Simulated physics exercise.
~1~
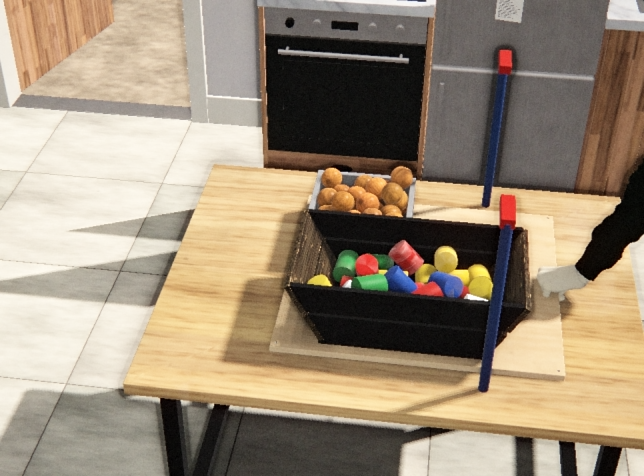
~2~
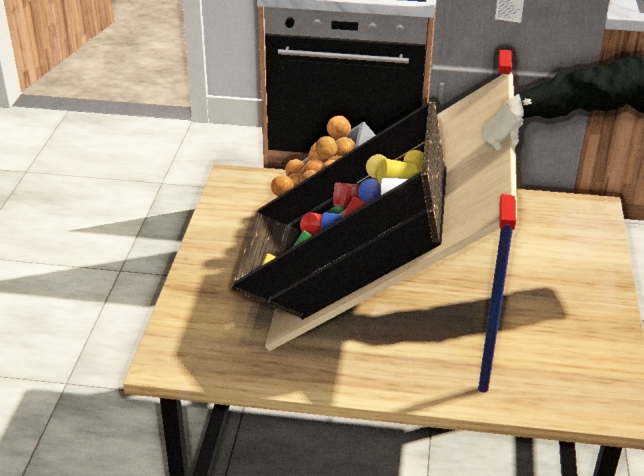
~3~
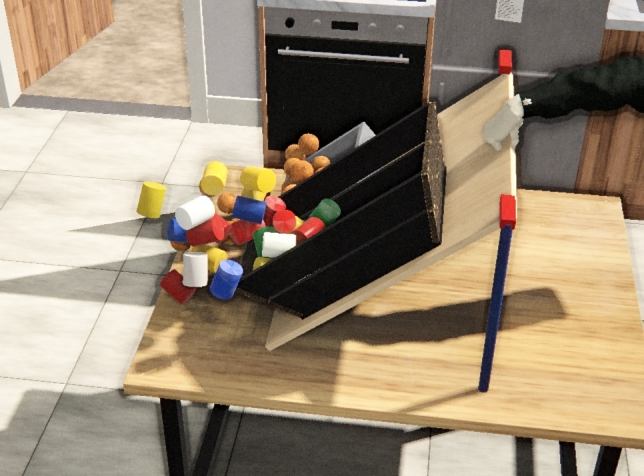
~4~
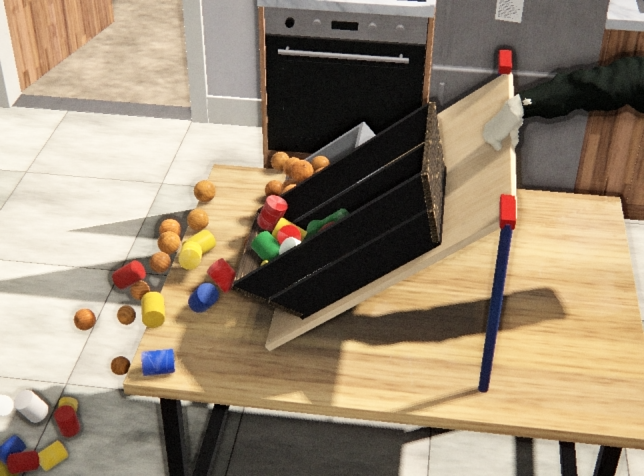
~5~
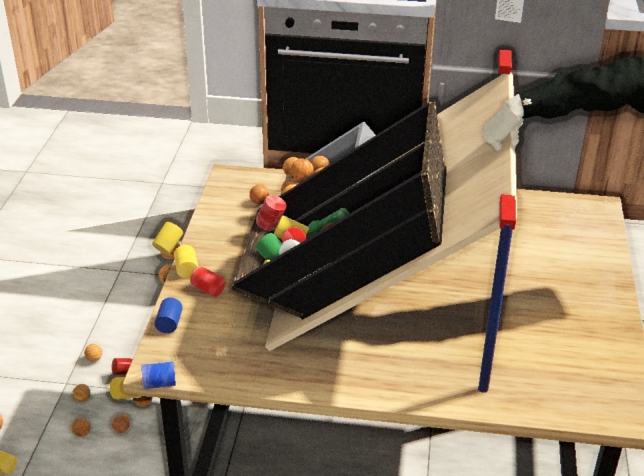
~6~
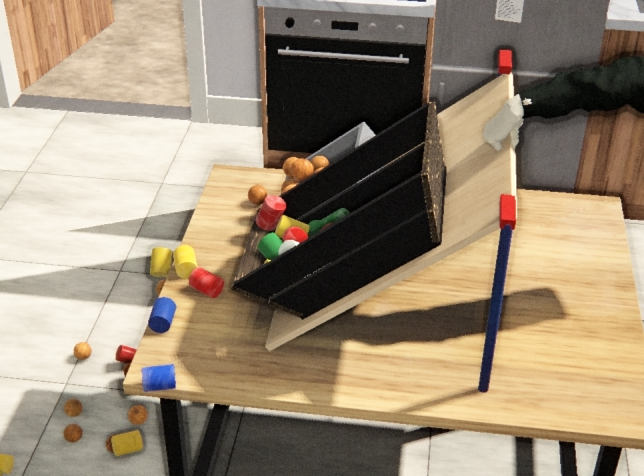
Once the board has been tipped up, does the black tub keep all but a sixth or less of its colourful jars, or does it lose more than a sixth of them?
It loses more than a sixth of them. A large part of the jars tumbles out over the left end onto the table and floor, though some stay inside the tub.
